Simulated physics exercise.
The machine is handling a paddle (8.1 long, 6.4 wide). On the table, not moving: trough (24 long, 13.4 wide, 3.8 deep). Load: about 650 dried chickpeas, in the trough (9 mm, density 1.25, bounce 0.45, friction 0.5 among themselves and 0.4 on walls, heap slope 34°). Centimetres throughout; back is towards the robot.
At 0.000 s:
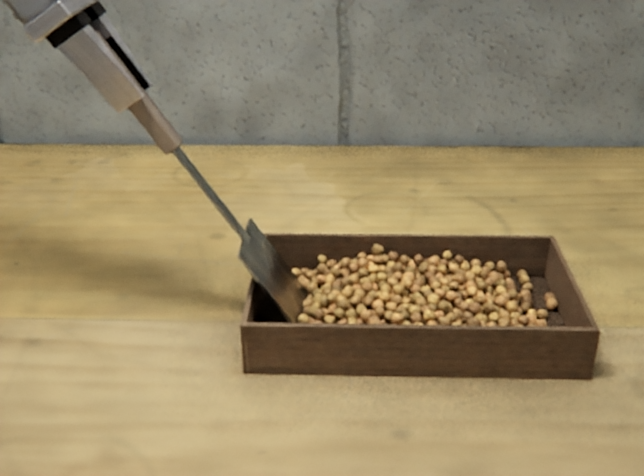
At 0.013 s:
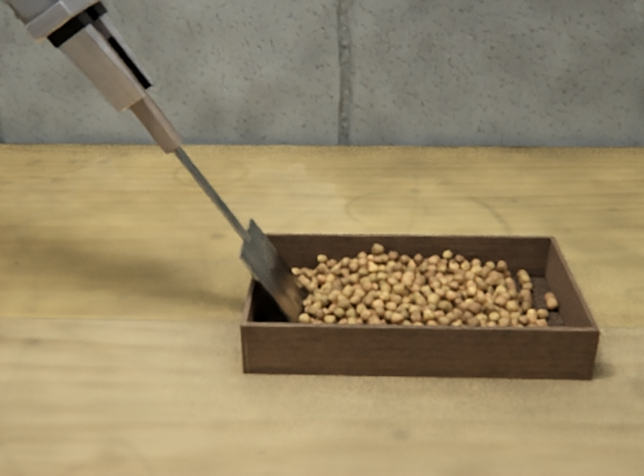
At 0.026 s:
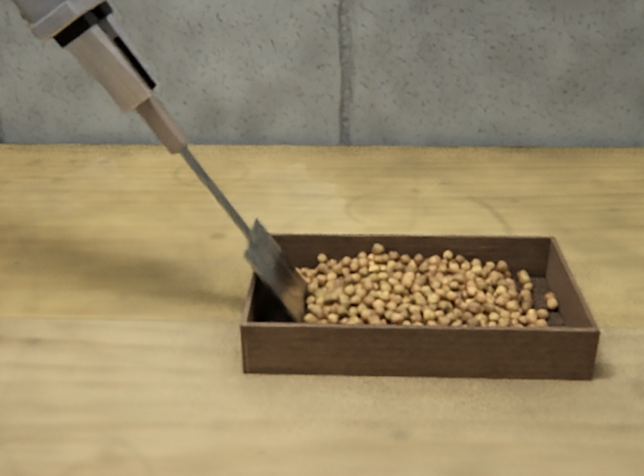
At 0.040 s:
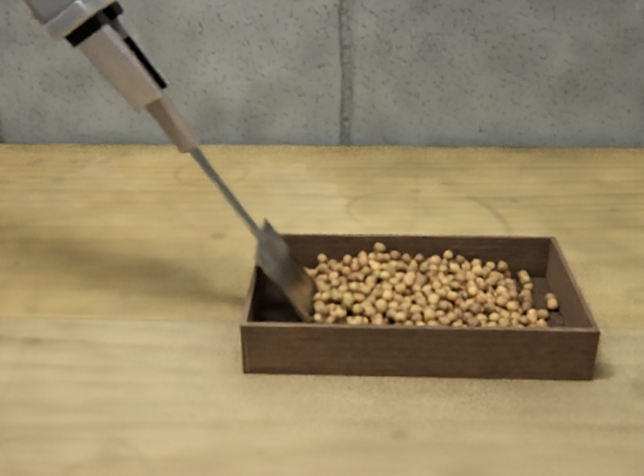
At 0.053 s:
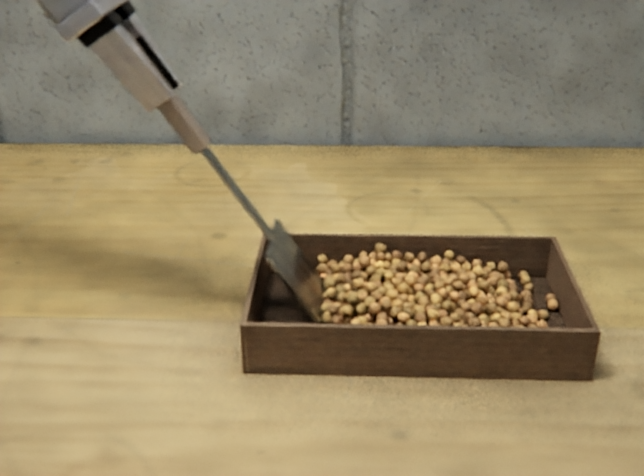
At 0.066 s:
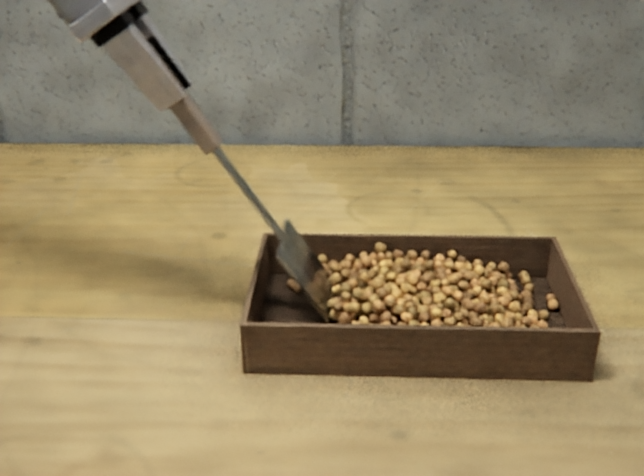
A grey paddle on a mechanical arm, reaching down from the upper left, slides slowly a short way to the right inside a tray, nudging the nearest chickpeas slightly. The shallow dark-brown wooden tray, holding a heap of tan chickpeas, sits still on a pale wooden table before a grey block wall. The unmoving camera looks from the front and slightly above, and most of the heap barely shifts.
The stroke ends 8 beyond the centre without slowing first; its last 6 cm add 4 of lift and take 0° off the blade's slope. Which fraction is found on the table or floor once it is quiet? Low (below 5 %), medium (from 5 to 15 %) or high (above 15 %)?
Share on the table or floor: Medium (from 5 to 15 %).
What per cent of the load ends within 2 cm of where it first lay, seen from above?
Roughly 35 per cent.
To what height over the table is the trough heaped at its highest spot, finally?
Some 4.5 cm.
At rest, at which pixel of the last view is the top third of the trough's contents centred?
Near (530, 293).
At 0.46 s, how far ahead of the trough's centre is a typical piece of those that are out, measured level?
Roughly 18 cm.
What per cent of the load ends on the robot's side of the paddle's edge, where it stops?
Roughly 55 per cent.
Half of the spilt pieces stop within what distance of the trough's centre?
Roughly 22 cm.
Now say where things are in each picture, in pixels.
Paddle top edge at (244, 237), sloping 57°; upper third of the load around (411, 293), from x 290 to 550, top at y 250; 647 in the trough, in the first frame.
Paddle top edge at (245, 237), sloping 57°; upper third of the load around (411, 292), from x 290 to 550, top at y 250, in the second frame.
Paddle top edge at (251, 237), sloping 57°; upper third of the load around (410, 292), from x 290 to 550, top at y 250, in the third frame.
Paddle top edge at (260, 237), sloping 57°; upper third of the load around (404, 291), from x 290 to 555, top at y 250, in the fourth frame.
Paddle top edge at (271, 237), sloping 57°; upper third of the load around (404, 292), from x 290 to 555, top at y 250, in the fifth frame.
Paddle top edge at (282, 237), sloping 57°; upper third of the load around (406, 289), from x 290 to 555, top at y 250; 647 in the trough, in the sixth frame.
By 0.15 s, sloping 57°, highest piece 5 above the table; 647 in the trough.
By 0.22 s, sloping 57°, highest piece 6 above the table; 647 in the trough.
By 0.46 s, sloping 57°, highest piece 5 above the table; 596 in the trough, 51 on the table or floor.
By 1.51 s, sloping 57°, highest piece 4 above the table; 595 in the trough, 52 on the table or floor.
Final count, 595 in the trough, 52 on the table or floor. That is 8 % on the table or floor.
